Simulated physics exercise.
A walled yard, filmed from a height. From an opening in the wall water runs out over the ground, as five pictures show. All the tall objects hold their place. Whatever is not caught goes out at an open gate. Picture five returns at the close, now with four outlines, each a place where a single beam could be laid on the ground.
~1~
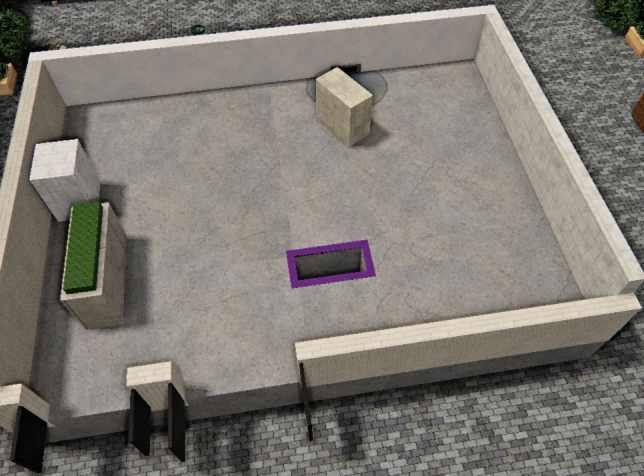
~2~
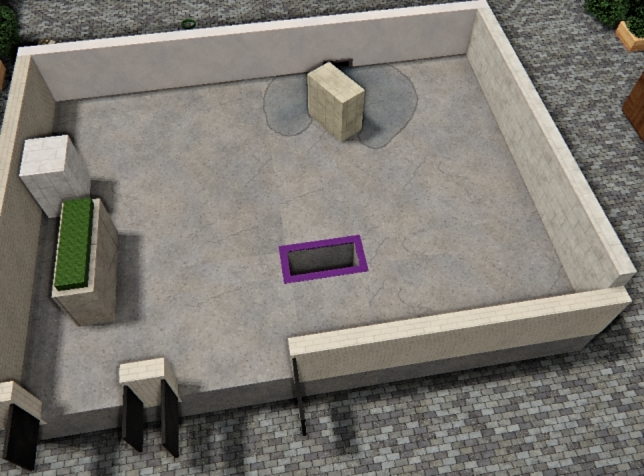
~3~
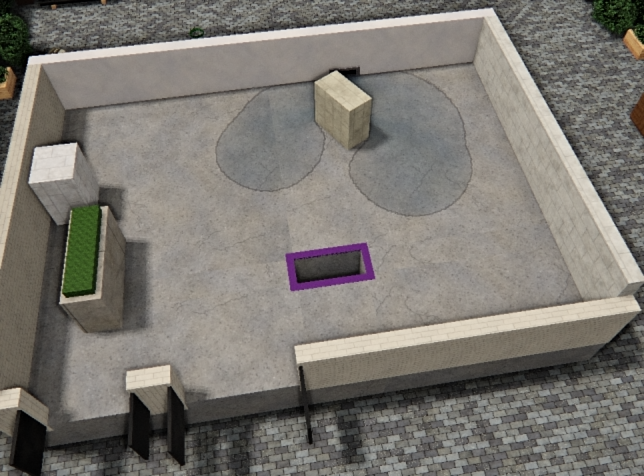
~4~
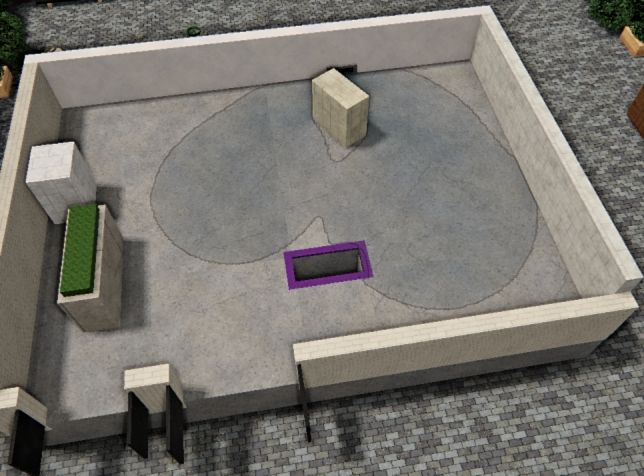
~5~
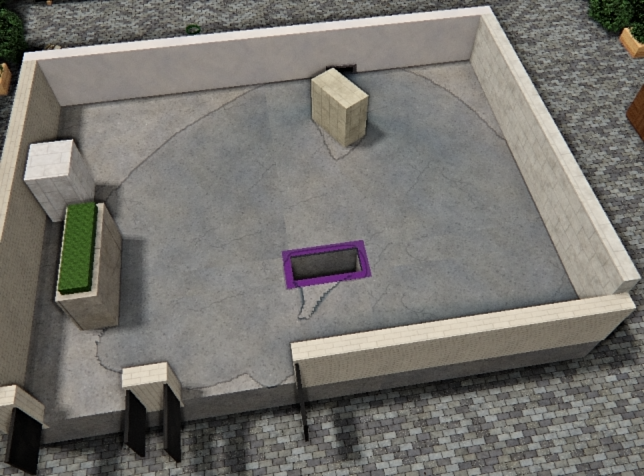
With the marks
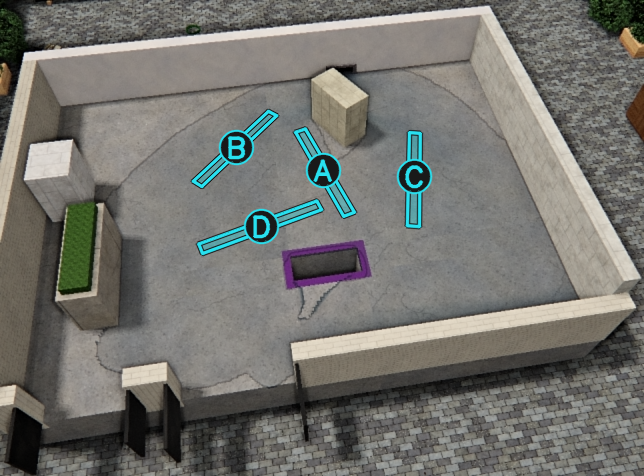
Water spread across the floor of a walled yard from behind a pale block at the back wall, fanning out around both sides, then surrounding the purple-edged drain and reaching toward the front openings.
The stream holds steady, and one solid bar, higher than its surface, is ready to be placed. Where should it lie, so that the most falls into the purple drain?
Choose C.
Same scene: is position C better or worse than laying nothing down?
Position C is better.
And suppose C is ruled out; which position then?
Here it is position B.
On the marked copy, A from (300, 130) to (349, 214); B from (197, 183) to (272, 113); C from (413, 226) to (414, 132); D from (200, 248) to (319, 205).
With A, about 11 % of the stream runs into the purple drain, about 89 % out by the gates.
With B, about 17 % of the stream runs into the purple drain, about 83 % out by the gates.
With C, about 27 % of the stream runs into the purple drain, about 73 % out by the gates.
With D, about 11 % of the stream runs into the purple drain, about 89 % out by the gates.
